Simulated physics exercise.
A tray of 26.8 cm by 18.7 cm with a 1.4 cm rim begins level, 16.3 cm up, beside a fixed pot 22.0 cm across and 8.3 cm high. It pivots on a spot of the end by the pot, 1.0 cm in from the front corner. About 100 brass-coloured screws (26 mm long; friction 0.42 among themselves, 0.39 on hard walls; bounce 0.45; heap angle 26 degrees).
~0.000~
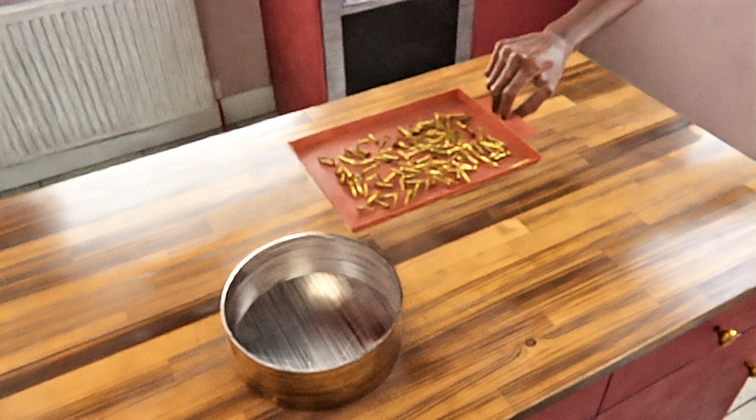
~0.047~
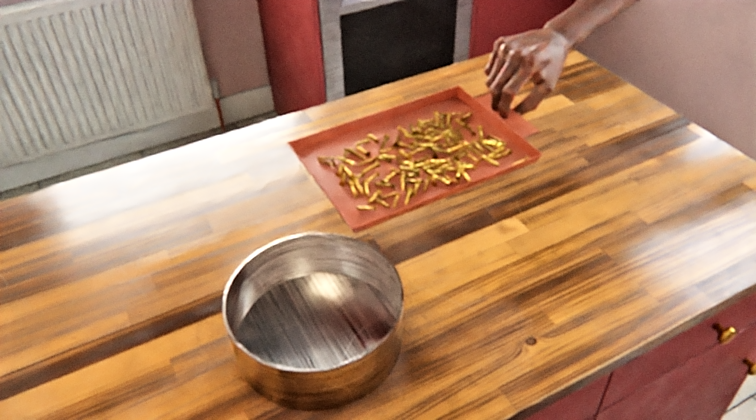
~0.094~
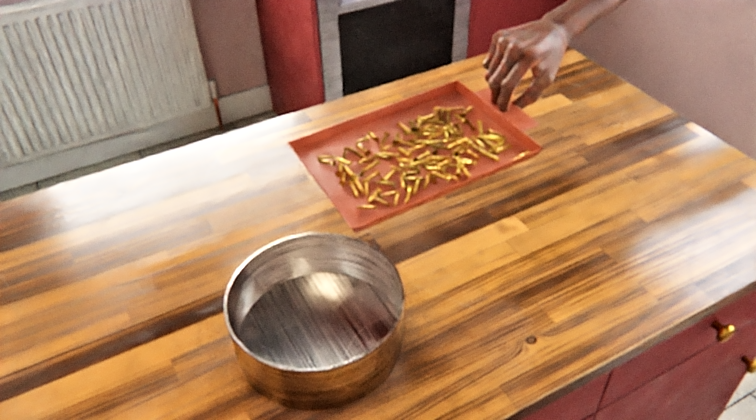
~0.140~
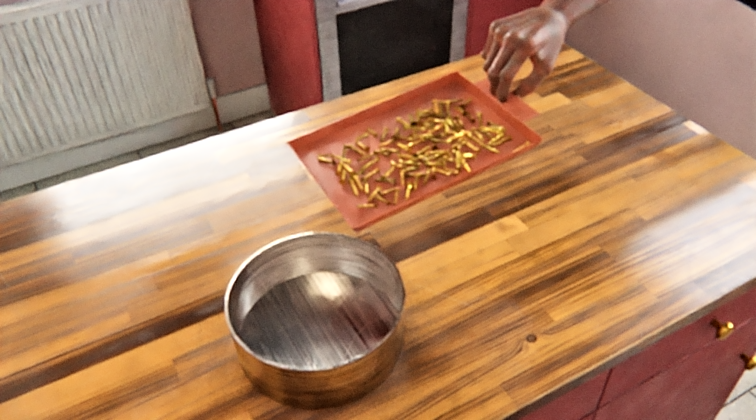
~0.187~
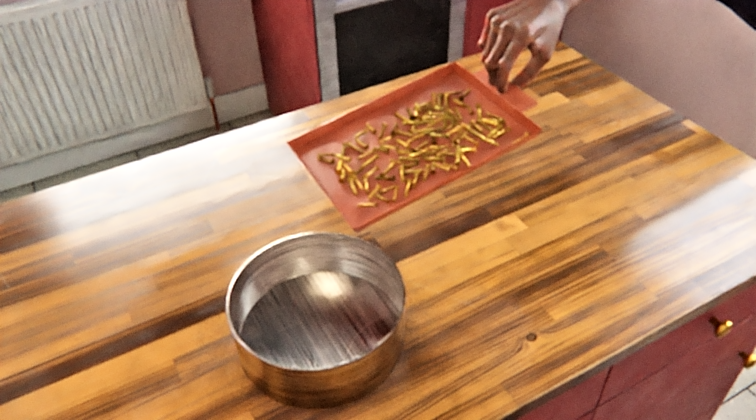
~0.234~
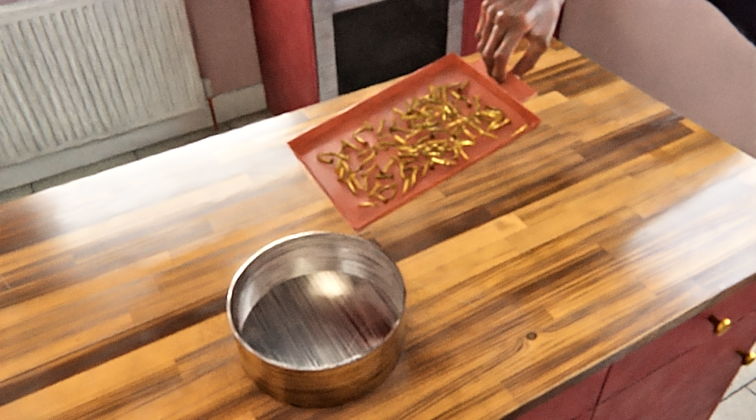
To begin with, a red tray scattered with small brass-coloured pieces lies flat on a wooden worktop behind a round metal pot, a hand gripping its far right end. The hand then gradually raises that end, tilting the tray slightly down towards the left, while the pieces barely shift and the pot stays put.
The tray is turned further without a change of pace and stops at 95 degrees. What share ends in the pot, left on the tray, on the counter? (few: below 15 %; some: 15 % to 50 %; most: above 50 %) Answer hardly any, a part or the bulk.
Pot the bulk, tray hardly any, counter a part.
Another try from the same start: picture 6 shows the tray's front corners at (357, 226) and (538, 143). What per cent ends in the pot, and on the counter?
Pot 55, counter 45.
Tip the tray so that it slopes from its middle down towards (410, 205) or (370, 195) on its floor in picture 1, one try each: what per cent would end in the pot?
About 85 and 100 per cent.
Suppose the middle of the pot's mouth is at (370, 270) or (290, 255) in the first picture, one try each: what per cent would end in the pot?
About 65 and 100 per cent.
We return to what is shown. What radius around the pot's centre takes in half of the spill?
About 16 cm.
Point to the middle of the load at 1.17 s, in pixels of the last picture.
At about (318, 286).
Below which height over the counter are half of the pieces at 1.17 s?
Some 2 cm.
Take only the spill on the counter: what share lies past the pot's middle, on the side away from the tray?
About 50 per cent.
After 0.79 s, tilt 51 degrees; the tray holds 95 %, the pot 0 %.
After 1.17 s, tilt 78 degrees; the tray holds 35 %, the pot 50 %.
Then, at 1.63 s, tilt 95 degrees; the tray holds 0 %, the pot 75 %.
By 2.2 s all is still; pot 75 %, tray 0 %, counter 25 %.
